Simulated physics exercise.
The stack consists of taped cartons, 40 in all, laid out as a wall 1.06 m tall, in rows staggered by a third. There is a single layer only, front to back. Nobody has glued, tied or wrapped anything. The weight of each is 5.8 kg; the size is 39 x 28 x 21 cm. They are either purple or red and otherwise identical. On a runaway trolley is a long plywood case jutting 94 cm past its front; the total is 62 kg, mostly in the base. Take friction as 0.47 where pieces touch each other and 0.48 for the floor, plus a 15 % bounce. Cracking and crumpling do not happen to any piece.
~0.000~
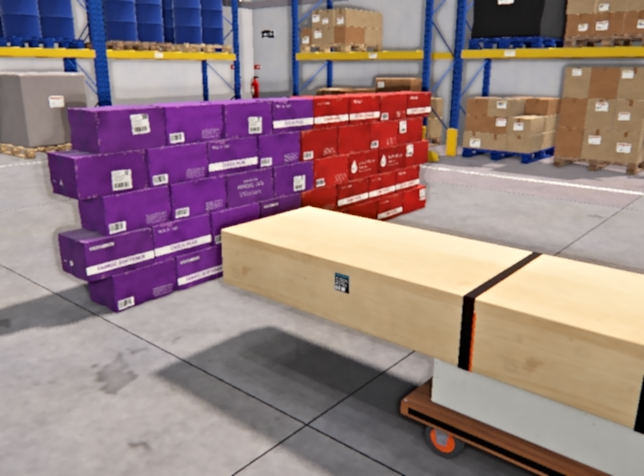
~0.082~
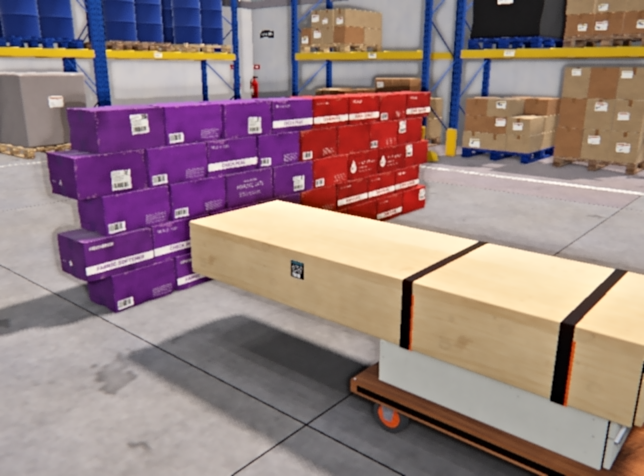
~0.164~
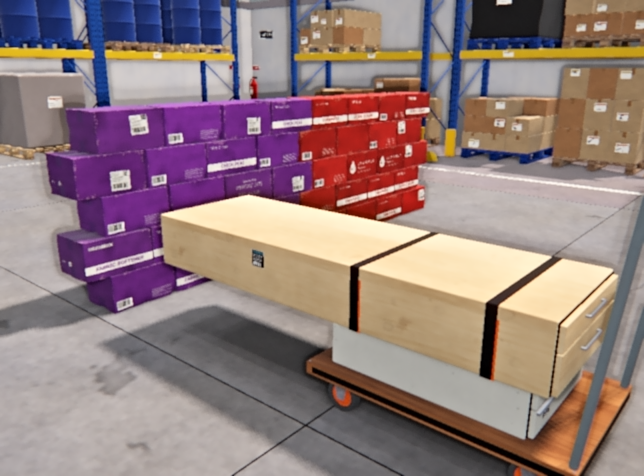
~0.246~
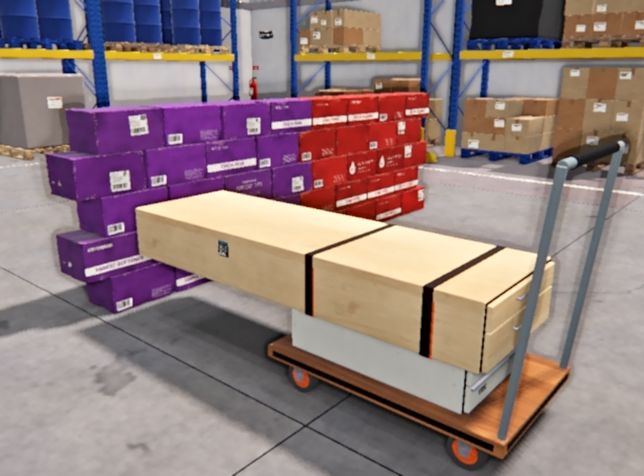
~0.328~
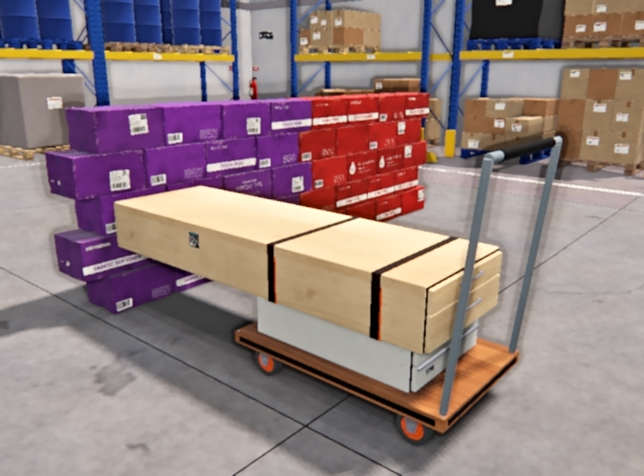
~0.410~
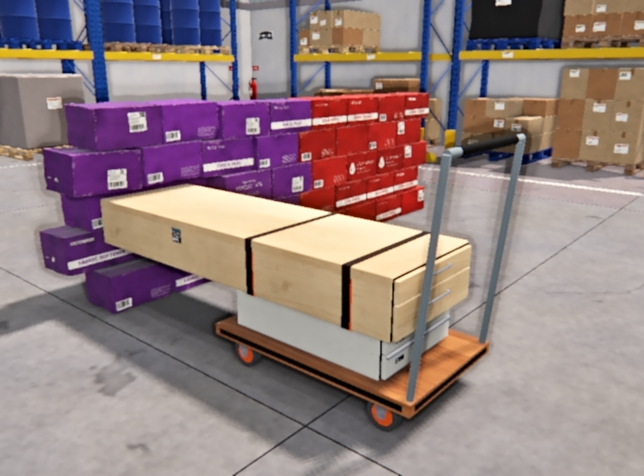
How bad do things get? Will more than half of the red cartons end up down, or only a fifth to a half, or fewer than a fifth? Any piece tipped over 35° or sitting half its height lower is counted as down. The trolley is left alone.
Fewer than a fifth of them.
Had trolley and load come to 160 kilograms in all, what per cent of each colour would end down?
Result: Red 0 and purple 40 in a hundred.
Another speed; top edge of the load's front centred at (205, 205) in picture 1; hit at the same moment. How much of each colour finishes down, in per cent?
Result - red: 0%; purple: 0%.
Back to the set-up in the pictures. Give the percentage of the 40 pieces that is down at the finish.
20 per cent.
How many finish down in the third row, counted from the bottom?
From that row, 2 end down.
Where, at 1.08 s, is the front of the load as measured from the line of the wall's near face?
At that moment, around 90 cm past it.
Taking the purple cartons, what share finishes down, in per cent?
The purple group ends with 40% down.
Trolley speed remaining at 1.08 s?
Roughly 1.0 m/s.
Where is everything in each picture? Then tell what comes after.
In the first frame (pixels give the middle of a visible side), load (231, 249) 81 cm short of the wall; top red carton (366, 110); top purple carton (294, 116); none has stirred.
The second frame shows load (198, 239) 60 cm short of the wall; top red carton (365, 110).
The third frame shows load (169, 231) 39 cm short of the wall; top red carton (364, 110).
The fourth frame shows load (143, 224) 18 cm short of the wall; top red carton (364, 111).
The fifth frame shows load (121, 217) 21 mm into the wall's line; top red carton (364, 111); movement in 3 of them.
The sixth frame shows load (107, 214) 15 cm into the wall's line; top red carton (364, 111); top purple carton (292, 117); movement in 9 of them.
After 0.50 s, load 27 cm past the wall's line, still rolling; none of the 20 red cartons down (0 of 40 in all colours); top red carton unmoved.
After 0.72 s, load 52 cm past the wall's line, still rolling; none of the 20 red cartons down (4 of 40 in all colours); top red carton unmoved.
After 1.08 s, load 90 cm past the wall's line, still rolling; none of the 20 red cartons down (7 of 40 in all colours); top red carton unmoved.
After 1.70 s, load 1.12 m past the wall's line, still rolling; none of the 20 red cartons down (8 of 40 in all colours); top red carton unmoved.
In the end (2.8 s), load 1.08 m past the wall's line, stopped; none of the 20 red cartons down (8 of 40 in all colours); top red carton unmoved; top purple carton unmoved. That is 0 per cent. From the last view, middles, top red carton near (349, 110), top purple carton near (277, 116).
